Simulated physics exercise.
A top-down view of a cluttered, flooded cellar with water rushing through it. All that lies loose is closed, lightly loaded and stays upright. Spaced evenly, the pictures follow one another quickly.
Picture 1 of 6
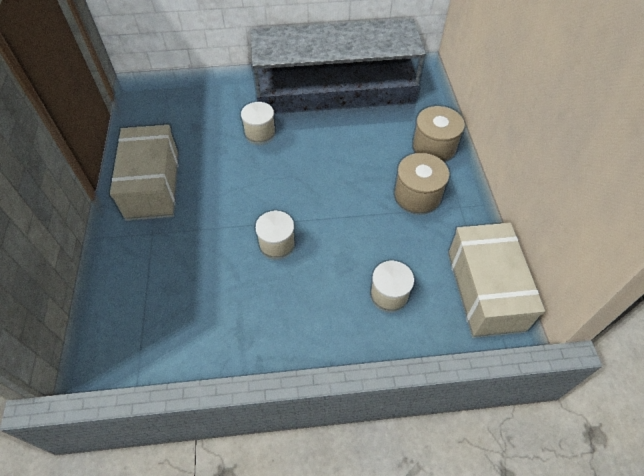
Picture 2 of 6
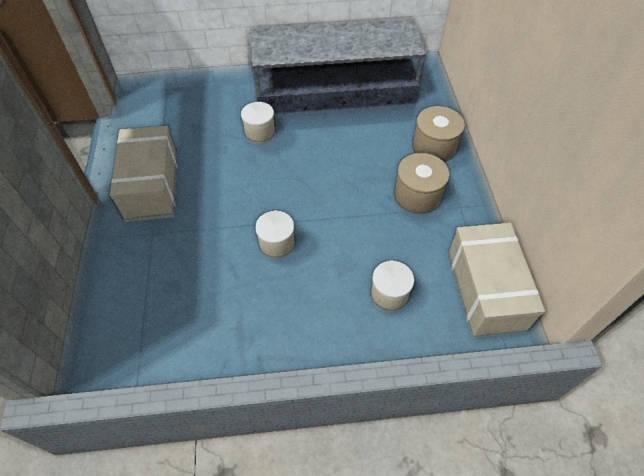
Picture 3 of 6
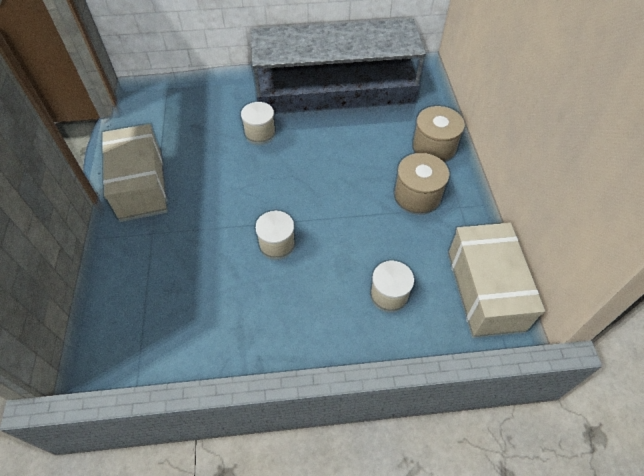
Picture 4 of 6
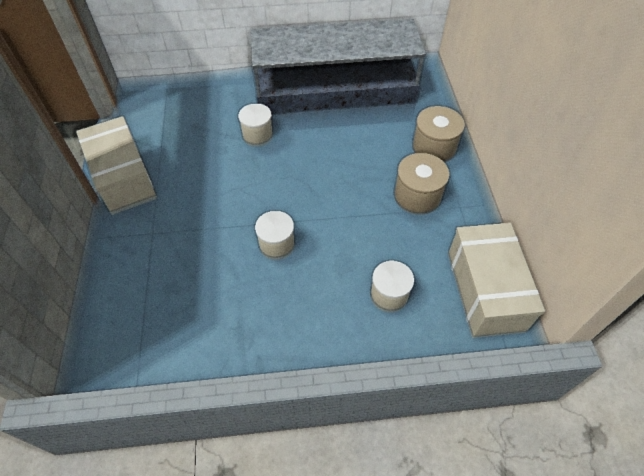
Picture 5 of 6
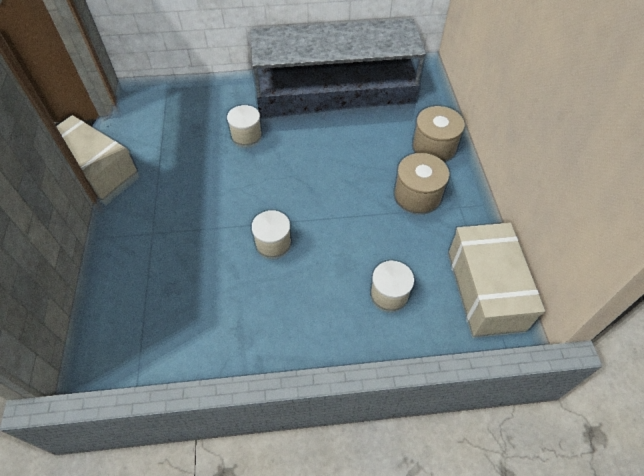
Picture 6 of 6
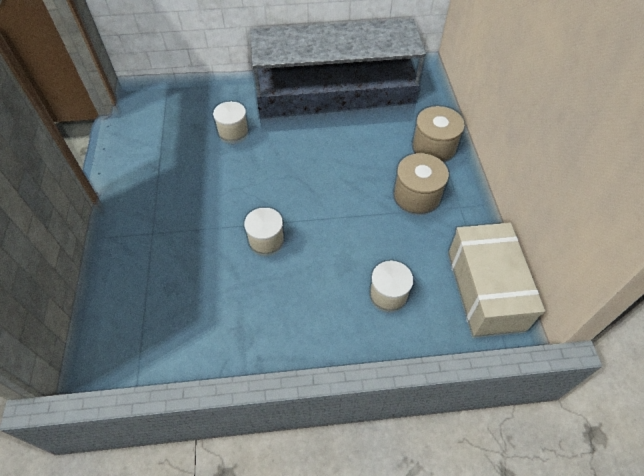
In a flooded cellar, a door on the left opened and the taped box near it turned and slid out through the gap, then two of the white-topped pails drifted slightly left.
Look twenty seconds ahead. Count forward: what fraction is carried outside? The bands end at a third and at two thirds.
The central band.
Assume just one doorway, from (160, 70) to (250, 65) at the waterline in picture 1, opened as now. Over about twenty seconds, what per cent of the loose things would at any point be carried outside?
Some 40 per cent of the lot.
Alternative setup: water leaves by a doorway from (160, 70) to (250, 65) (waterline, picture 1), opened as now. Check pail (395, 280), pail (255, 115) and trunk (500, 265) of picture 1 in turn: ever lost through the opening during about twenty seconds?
Taken in that order, the answers are not lost, swept away, not lost.
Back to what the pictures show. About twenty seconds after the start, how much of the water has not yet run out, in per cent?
Roughly 34 percent.
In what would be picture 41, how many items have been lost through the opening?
I get 3.
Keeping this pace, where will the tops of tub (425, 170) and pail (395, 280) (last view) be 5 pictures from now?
Roughly (390, 170) and (351, 274).
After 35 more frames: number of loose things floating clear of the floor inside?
Tally: 4.
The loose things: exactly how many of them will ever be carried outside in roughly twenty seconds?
That comes out at 3.
A moment on, 1 of 7 are out; 6 afloat.
Next, 3 of 7 are out; 4 afloat.
Later, 3 of 7 are out; 4 afloat.
In the end, 3 of 7 are out; 4 afloat.
